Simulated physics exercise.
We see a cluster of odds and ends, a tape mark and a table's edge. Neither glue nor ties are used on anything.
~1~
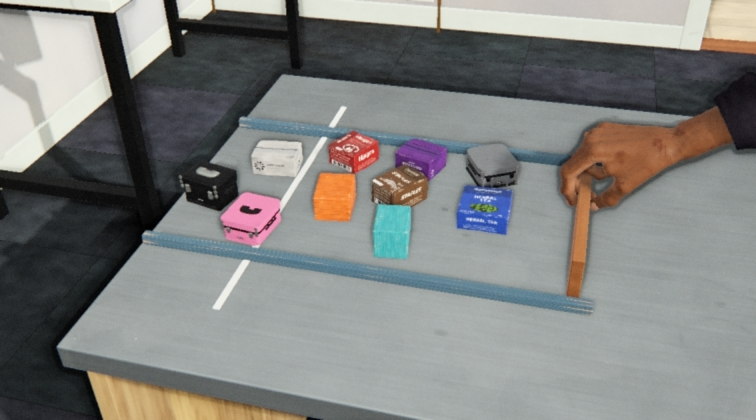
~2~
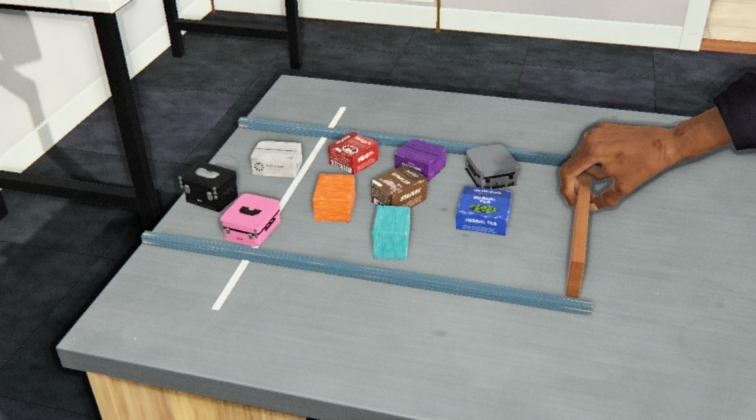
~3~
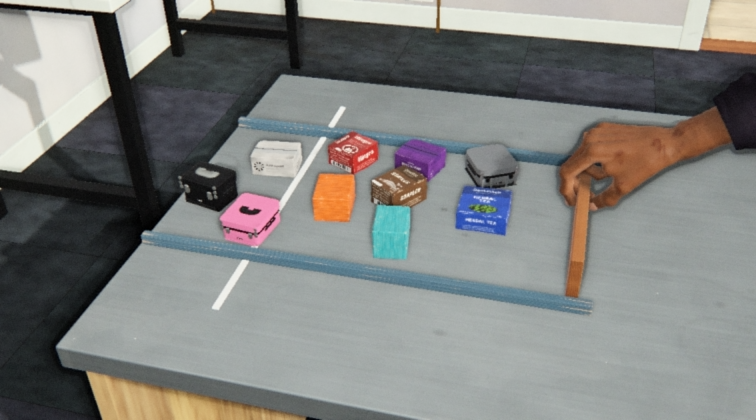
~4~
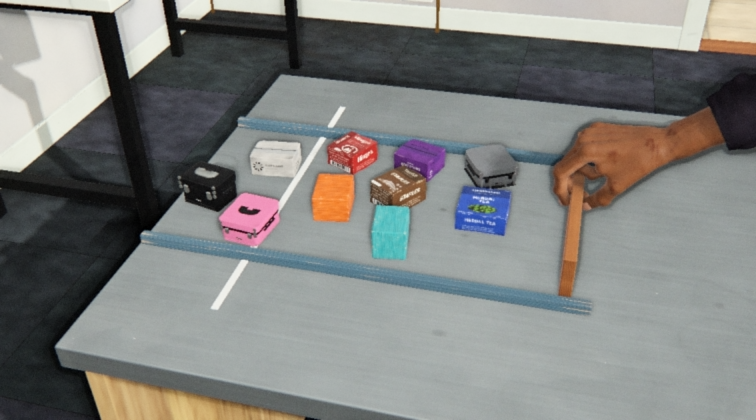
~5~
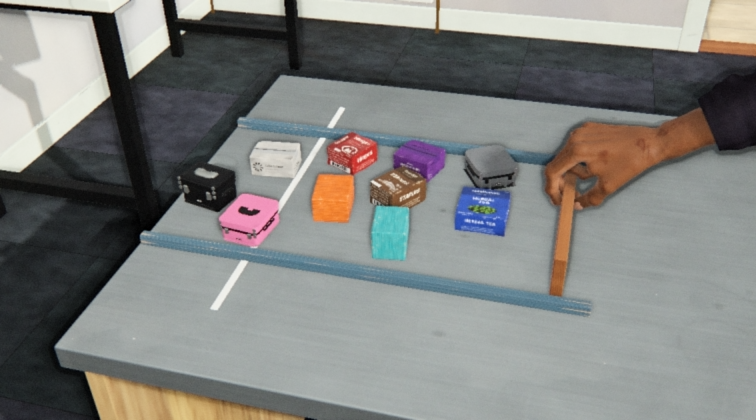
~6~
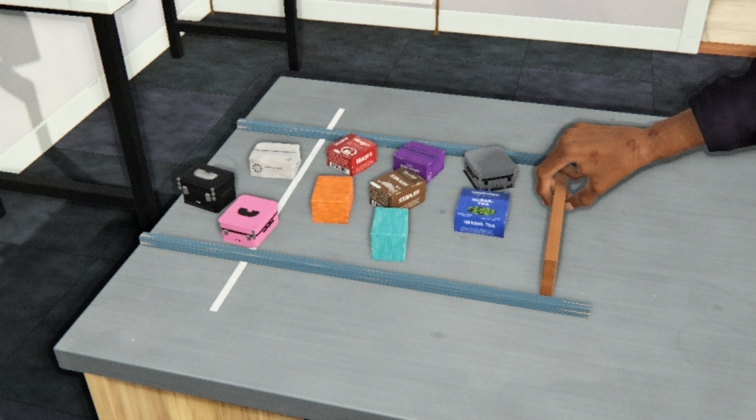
To begin with, a hand holds an upright wooden board at the right of a grey table, where ten small boxes and cases sit between two blue rails, some near a white tape line. The hand then slides the board slightly left toward the cluster, while the items stay put.
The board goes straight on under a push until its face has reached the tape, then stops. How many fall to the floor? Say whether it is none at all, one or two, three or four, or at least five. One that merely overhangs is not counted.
It ends with a lone piece or a pair gone from the top.
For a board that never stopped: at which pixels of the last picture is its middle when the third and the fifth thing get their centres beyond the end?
At (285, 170) for the third, at (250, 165) for the fifth.
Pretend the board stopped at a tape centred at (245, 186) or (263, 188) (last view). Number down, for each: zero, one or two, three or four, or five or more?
Well, the first gives 5 or more and the second gives 3 or 4.
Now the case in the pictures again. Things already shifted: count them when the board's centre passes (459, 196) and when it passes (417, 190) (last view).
At the one place 4, at the other 7.
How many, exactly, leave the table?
That makes a total of 1.
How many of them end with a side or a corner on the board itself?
It is in contact with 3.
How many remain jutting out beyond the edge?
I'd put it at 2.
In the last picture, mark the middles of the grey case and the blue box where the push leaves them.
You'll find the grey case at roughly (297, 141) and the blue box at roughly (272, 174).
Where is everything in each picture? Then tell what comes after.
The first picture shows black case (211, 186); white box (277, 158); pink case (252, 221); board (582, 209); tape (291, 190).
The second picture shows white box (277, 159); red box (353, 153).
The third picture shows pink case (252, 221); turquoise block (392, 232).
The fourth picture shows black case (209, 187); grey case (490, 168).
The fifth picture shows white box (276, 159); purple box (419, 161).
The sixth picture shows black case (208, 188); white box (275, 161); pink case (250, 222); board (557, 209); tape (289, 192).
Soon after, none off yet; black case at rest near (208, 188); white box at rest near (275, 161); pink case at rest near (250, 222).
Then, none off yet; black case at rest near (208, 188); white box moving near (271, 160); pink case at rest near (250, 222).
Further on, none off yet; black case at rest near (208, 188); white box moved about its own width near (210, 158); pink case at rest near (242, 225).
At rest, the number that fall off is one or two; fallen, white box.
